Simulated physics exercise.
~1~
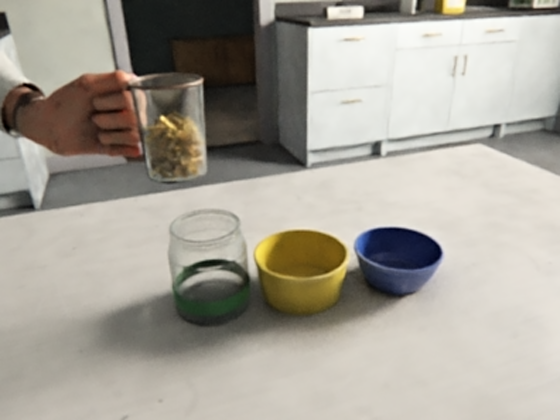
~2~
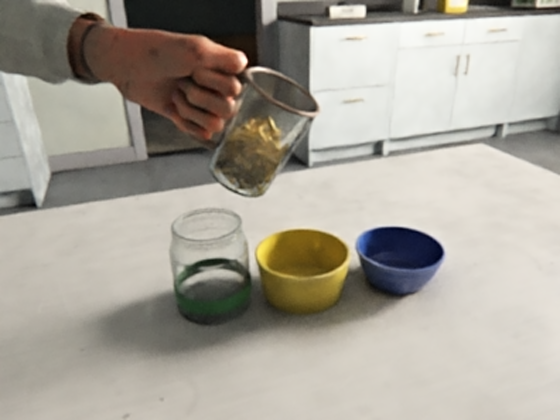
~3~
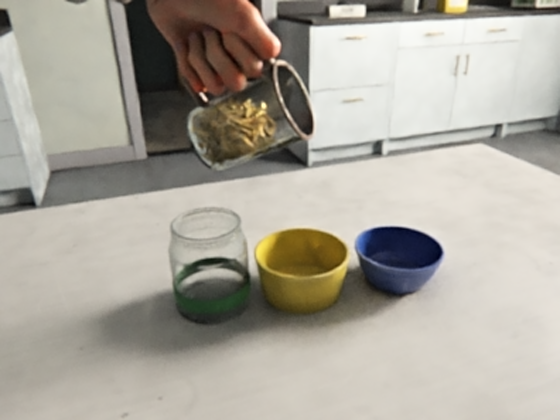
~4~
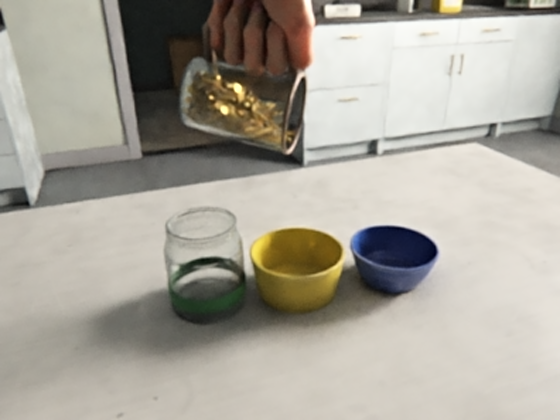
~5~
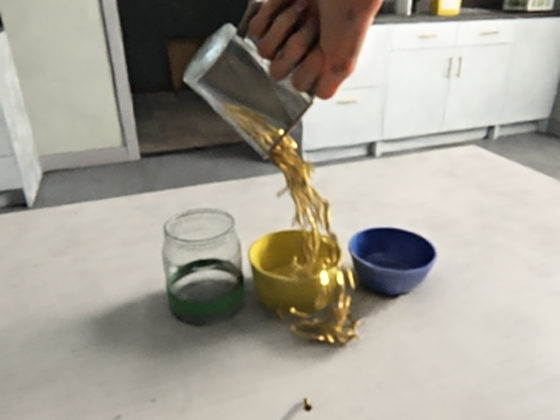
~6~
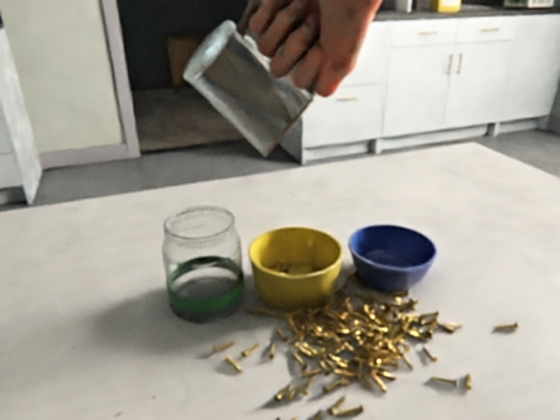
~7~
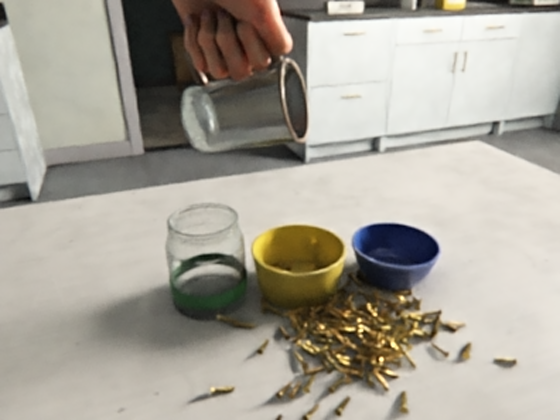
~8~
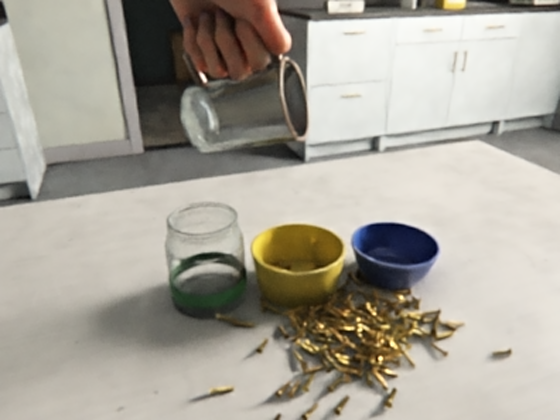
A hand tipped a clear glass cup of brass-coloured screws above a yellow dish, and they poured out, mostly spilling across the table in front of the yellow dish and blue bowl; the hand then turned the empty cup partway back and held it there.
